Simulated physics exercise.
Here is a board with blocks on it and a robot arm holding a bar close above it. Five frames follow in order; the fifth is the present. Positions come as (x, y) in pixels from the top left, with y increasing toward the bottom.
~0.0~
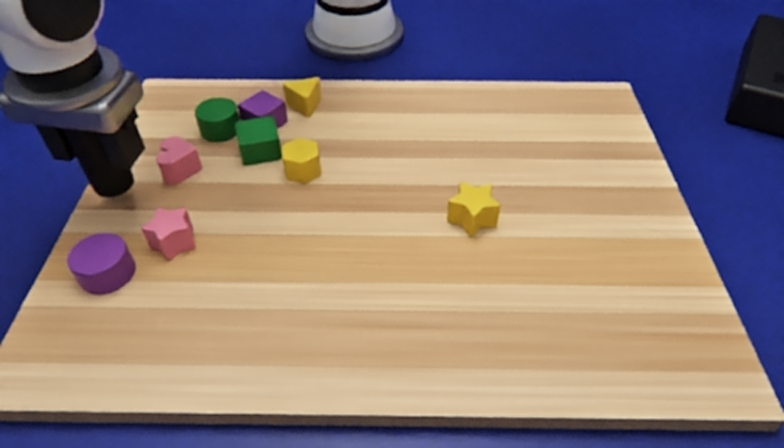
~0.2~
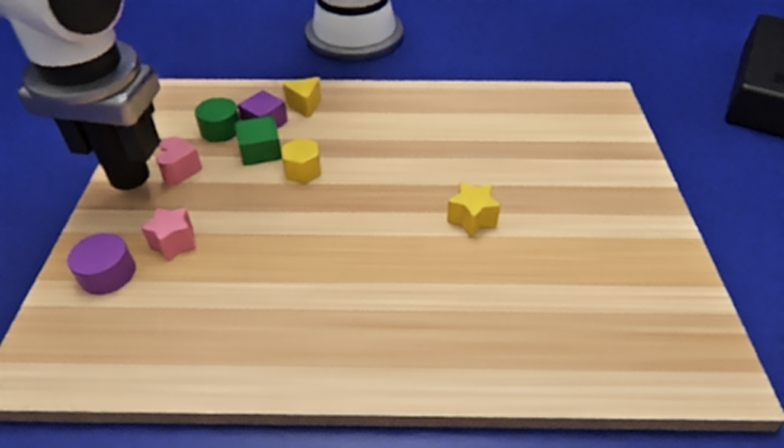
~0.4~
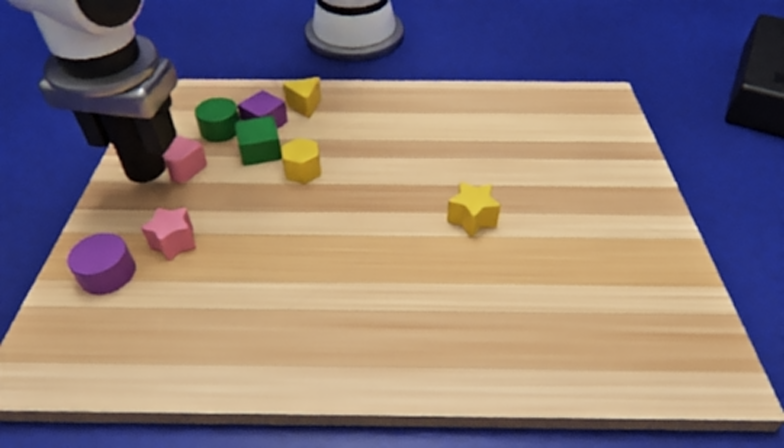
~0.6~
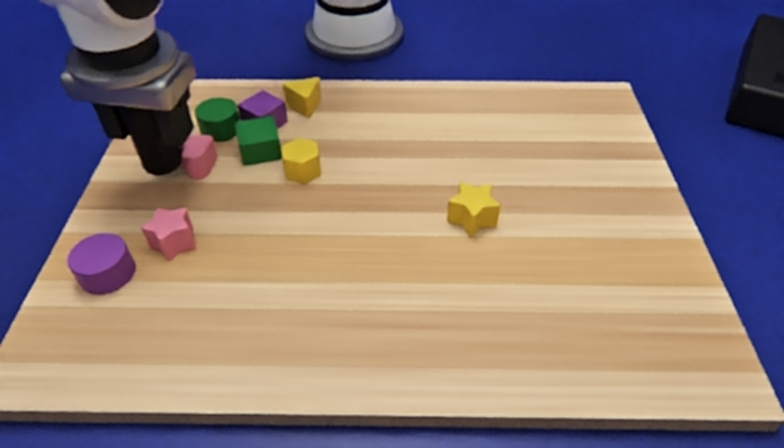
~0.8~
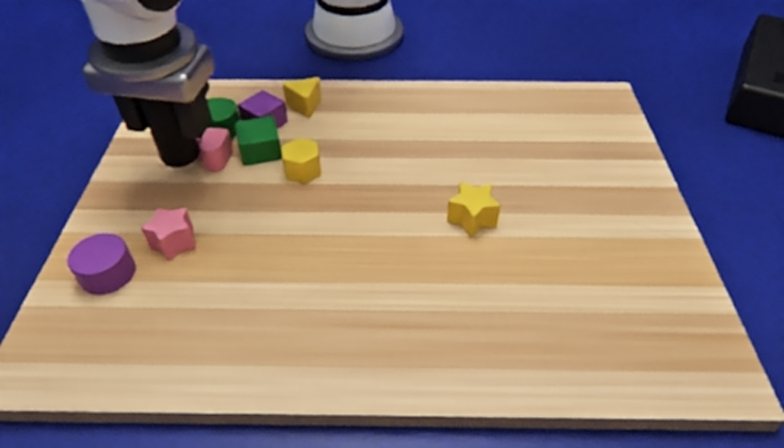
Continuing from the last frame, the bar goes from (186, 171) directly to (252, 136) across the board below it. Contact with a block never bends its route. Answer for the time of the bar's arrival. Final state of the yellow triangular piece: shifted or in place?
Here's my answer: The yellow triangular piece gets displaced.
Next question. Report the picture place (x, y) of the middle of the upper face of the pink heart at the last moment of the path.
Most likely (274, 105).
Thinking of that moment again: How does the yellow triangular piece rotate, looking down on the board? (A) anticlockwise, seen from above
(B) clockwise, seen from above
My answer is option B.
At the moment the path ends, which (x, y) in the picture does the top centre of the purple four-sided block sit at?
I predict (283, 86).
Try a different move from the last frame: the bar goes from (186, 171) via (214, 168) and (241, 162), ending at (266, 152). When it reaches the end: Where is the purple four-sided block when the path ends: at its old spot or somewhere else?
It's moved.
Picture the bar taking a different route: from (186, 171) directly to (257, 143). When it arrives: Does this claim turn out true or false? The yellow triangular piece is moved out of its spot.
Verdict: True.
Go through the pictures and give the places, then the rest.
In the first picture, bar's lower end at (115, 185); pink heart at (174, 149); green four-sided block at (256, 130); purple four-sided block at (261, 102); yellow triangular piece at (303, 85).
In the second picture, bar at (130, 179); blocks still.
In the third picture, bar at (147, 172); pink heart at (179, 147).
In the fourth picture, bar at (163, 164); pink heart at (192, 144).
In the fifth picture, bar at (181, 157); pink heart at (209, 137); green four-sided block at (256, 130); purple four-sided block at (261, 102); yellow triangular piece at (303, 85).
The first path, step by step. Halfway along, bar at (216, 138); pink heart at (243, 119); green four-sided block at (276, 125), turned 20° clockwise; purple four-sided block at (267, 99).
At the end, bar at (249, 122); pink heart at (274, 105); green four-sided block at (298, 122), turned 55° clockwise; purple four-sided block at (283, 86), turned 30° anticlockwise; yellow triangular piece at (315, 78), turned 30° clockwise.
